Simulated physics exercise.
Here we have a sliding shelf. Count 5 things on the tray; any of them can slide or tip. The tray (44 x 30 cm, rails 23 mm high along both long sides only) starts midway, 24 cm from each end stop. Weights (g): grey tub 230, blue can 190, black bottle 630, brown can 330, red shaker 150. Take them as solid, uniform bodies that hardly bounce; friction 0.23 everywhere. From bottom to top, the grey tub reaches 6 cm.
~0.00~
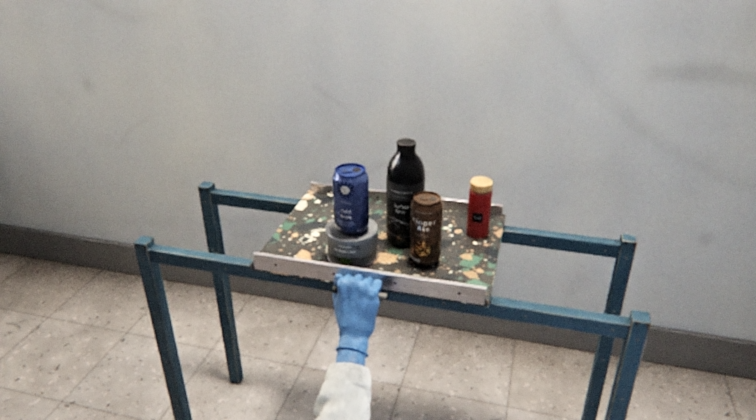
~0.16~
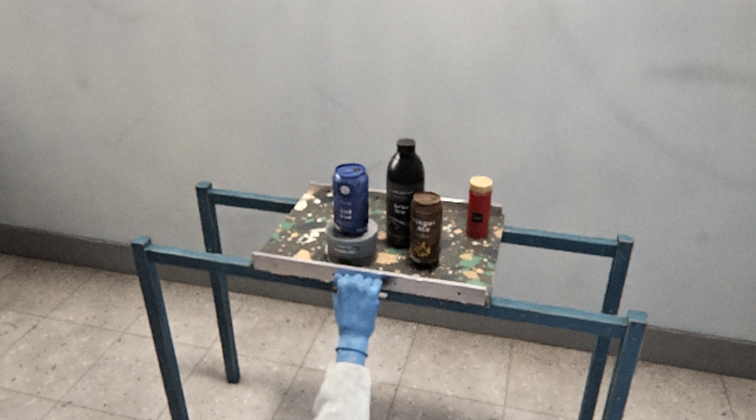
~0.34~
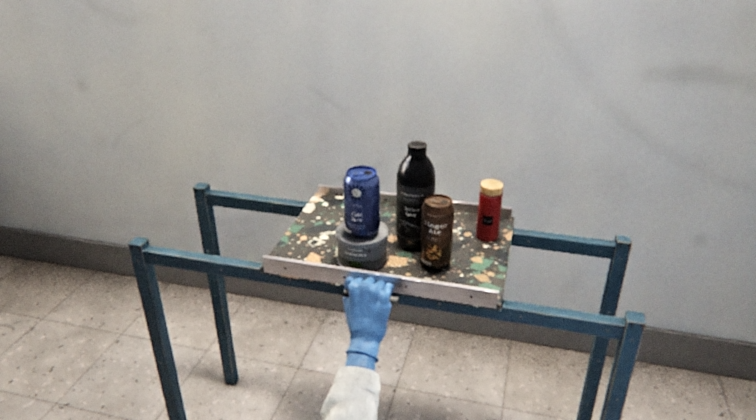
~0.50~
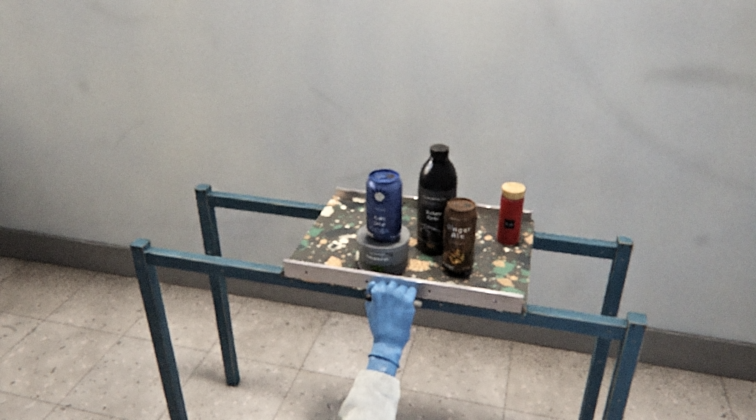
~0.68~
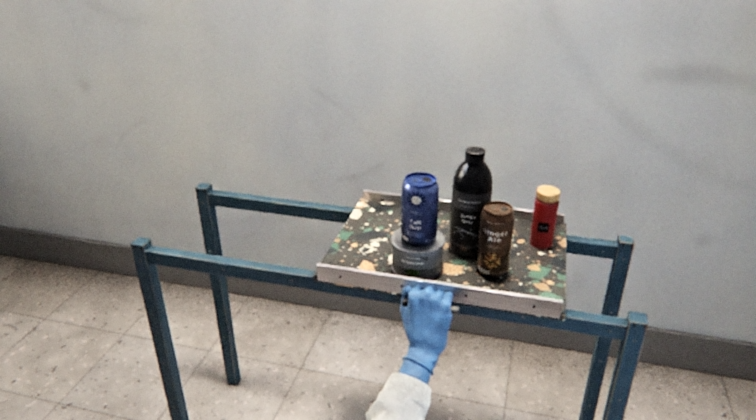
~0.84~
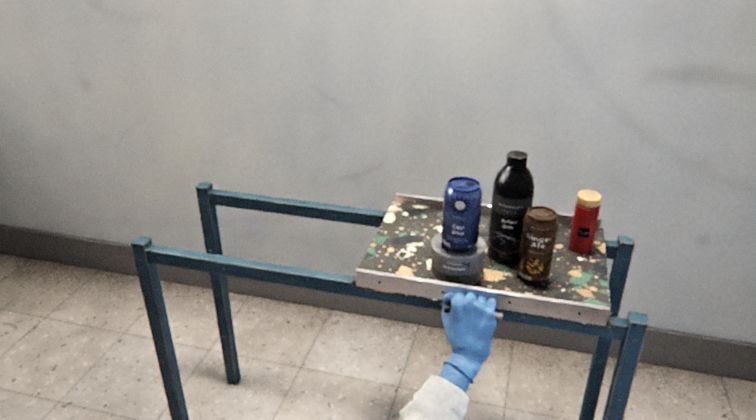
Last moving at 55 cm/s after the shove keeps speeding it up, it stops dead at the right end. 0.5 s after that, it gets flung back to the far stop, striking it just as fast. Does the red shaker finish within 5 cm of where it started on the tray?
No.
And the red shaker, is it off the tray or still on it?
Red shaker: Goes out of bounds.
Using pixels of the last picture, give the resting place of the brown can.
Rest position, about (304, 214) px.
After 1.44 s, tray has slid 24 cm right; red shaker now off the tray; blue can moved 6 cm; black bottle moved 6 cm.
After 2.64 s, tray midway; blue can moved 6 cm; black bottle moved 6 cm; brown can moved 6 cm.
In the end (3.7 s), off the tray, red shaker; the other 4 under 5 cm from the start.
